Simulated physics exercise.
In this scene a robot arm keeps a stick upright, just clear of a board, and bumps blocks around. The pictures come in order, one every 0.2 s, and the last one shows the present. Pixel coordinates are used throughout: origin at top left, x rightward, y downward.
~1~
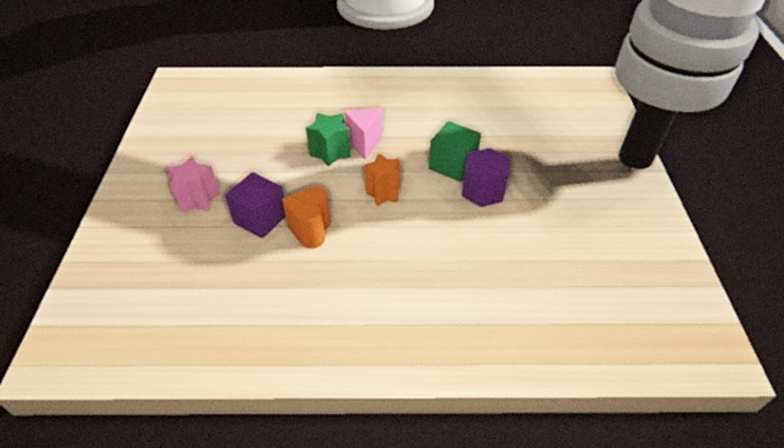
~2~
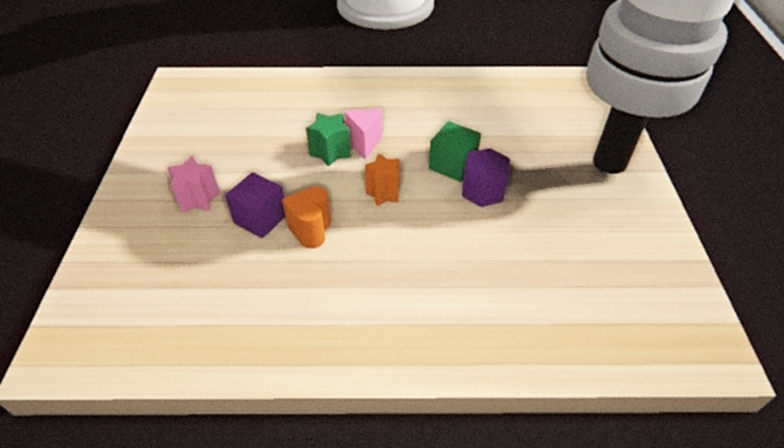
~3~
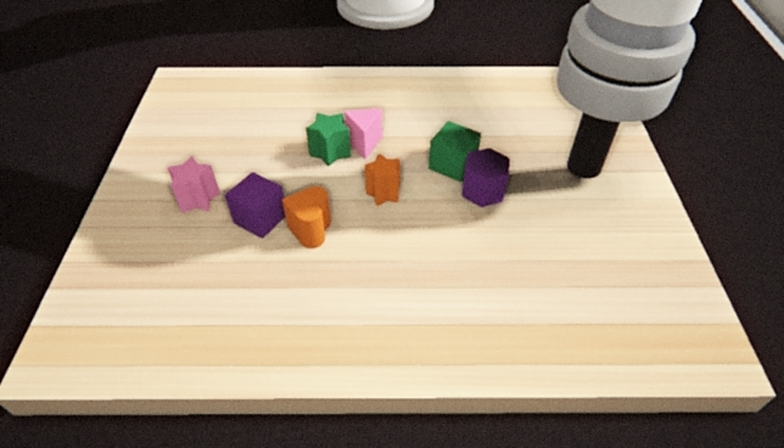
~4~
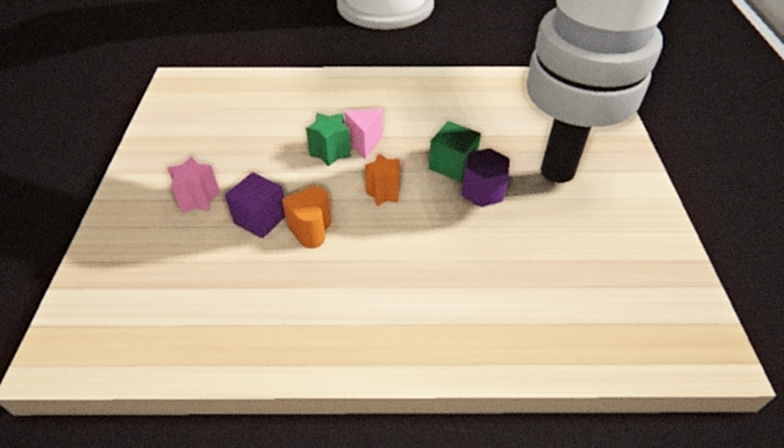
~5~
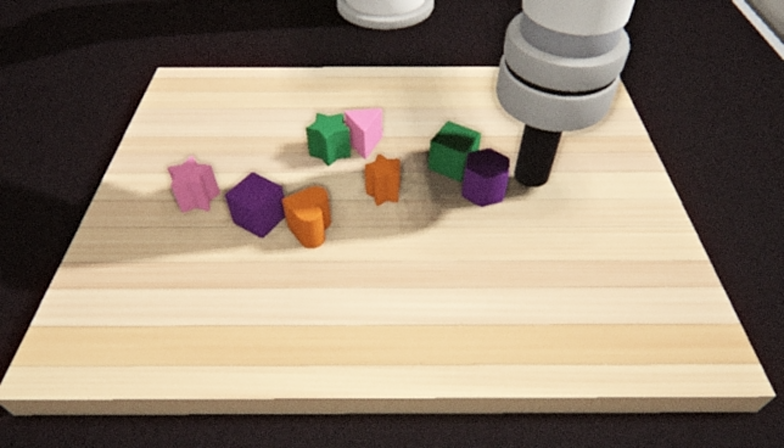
A grey robotic arm with a black stick tip starts near the right edge of a pale wooden board and glides steadily left. It draws close to the purple hexagonal block beside a green one, its shadow sliding over them, while all the colourful blocks stay still.
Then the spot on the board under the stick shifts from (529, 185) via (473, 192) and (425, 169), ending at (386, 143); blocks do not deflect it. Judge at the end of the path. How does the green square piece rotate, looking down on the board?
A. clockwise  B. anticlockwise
A: Clockwise.
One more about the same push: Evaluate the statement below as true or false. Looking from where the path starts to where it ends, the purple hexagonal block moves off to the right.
False - the claim does not hold.
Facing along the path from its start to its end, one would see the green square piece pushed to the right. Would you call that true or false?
My answer: True.
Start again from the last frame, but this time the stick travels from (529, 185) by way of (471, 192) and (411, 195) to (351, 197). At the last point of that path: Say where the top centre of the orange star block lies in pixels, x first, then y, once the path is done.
Roughly at (316, 166).
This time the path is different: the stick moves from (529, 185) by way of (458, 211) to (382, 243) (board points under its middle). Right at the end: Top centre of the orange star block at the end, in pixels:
About (364, 156).
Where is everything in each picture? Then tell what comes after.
Stick tip at (635, 158); block tops, pink three-sided block at (363, 116); orange star block at (384, 165); green square piece at (456, 136); purple hexagonal block at (488, 162), in the first frame.
Stick at (610, 163); blocks unchanged, in the second frame.
Stick at (584, 168); blocks unchanged, in the third frame.
Stick at (558, 172); blocks unchanged, in the fourth frame.
Stick at (531, 176); pink three-sided block at (363, 116); orange star block at (384, 165); green square piece at (456, 136); purple hexagonal block at (488, 162), in the fifth frame.
The first path, step by step. One third of the way, stick at (474, 183); green square piece at (452, 135), turned 15° clockwise; purple hexagonal block at (440, 172), turned 20° anticlockwise.
Two thirds of the way, stick at (425, 160); green square piece at (439, 119), turned 85° clockwise; purple hexagonal block at (421, 173), turned 60° anticlockwise.
At the end, stick at (386, 134); pink three-sided block at (357, 113); orange star block in place; green square piece at (439, 116), turned 100° clockwise; purple hexagonal block at (421, 173), turned 60° anticlockwise.
